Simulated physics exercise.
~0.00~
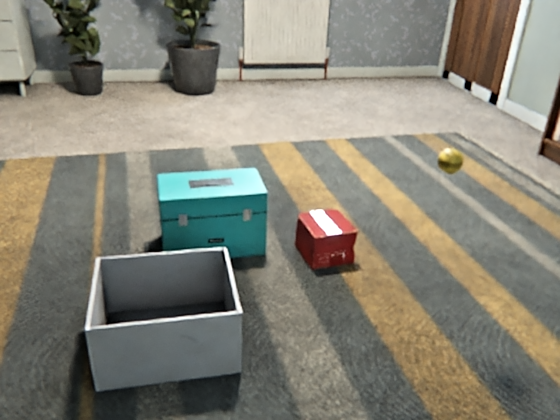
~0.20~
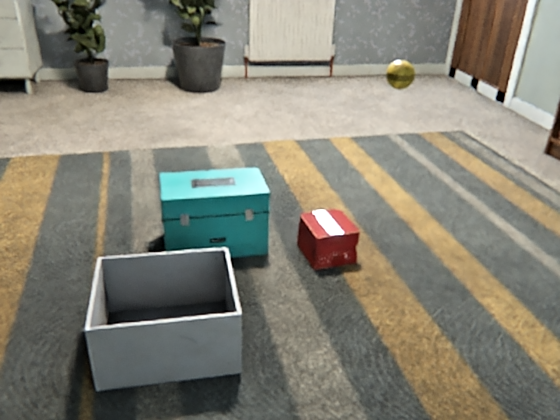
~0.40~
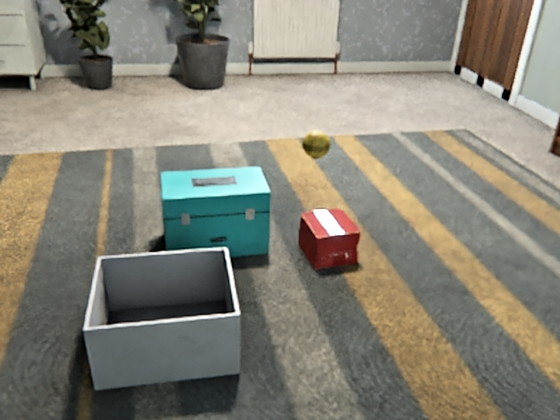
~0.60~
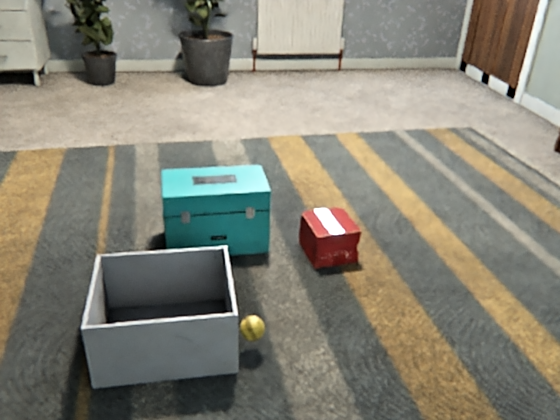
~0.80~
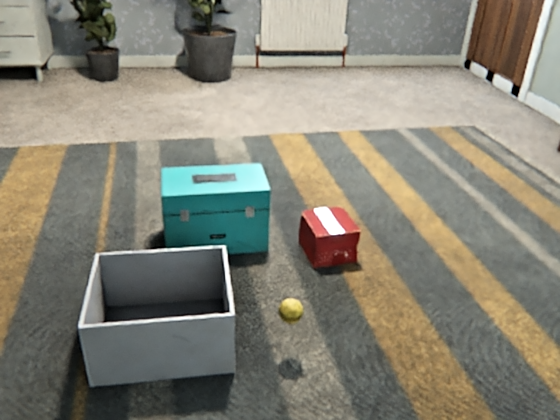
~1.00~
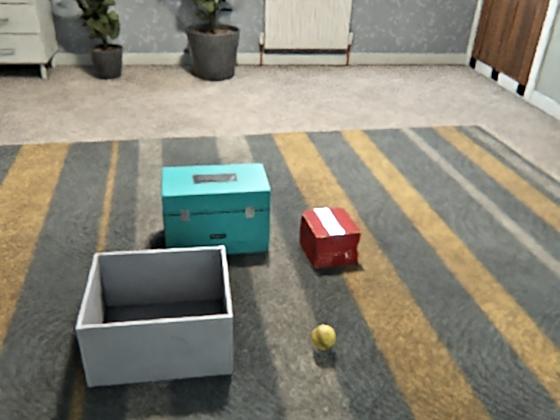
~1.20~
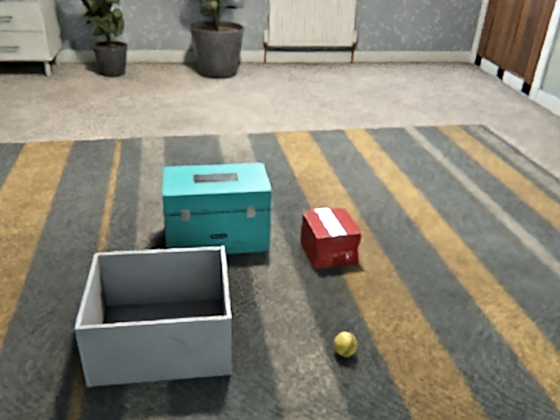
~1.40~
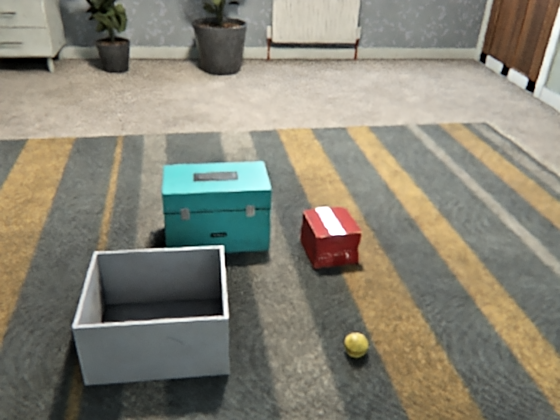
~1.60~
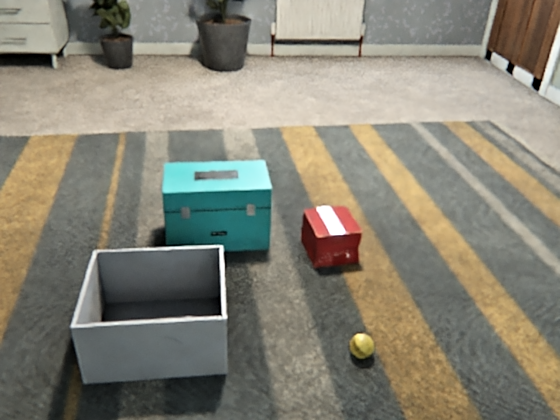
Yellow ball flying in from the right, dropping beside the open grey box, bouncing back rightward and settling on the striped rug.
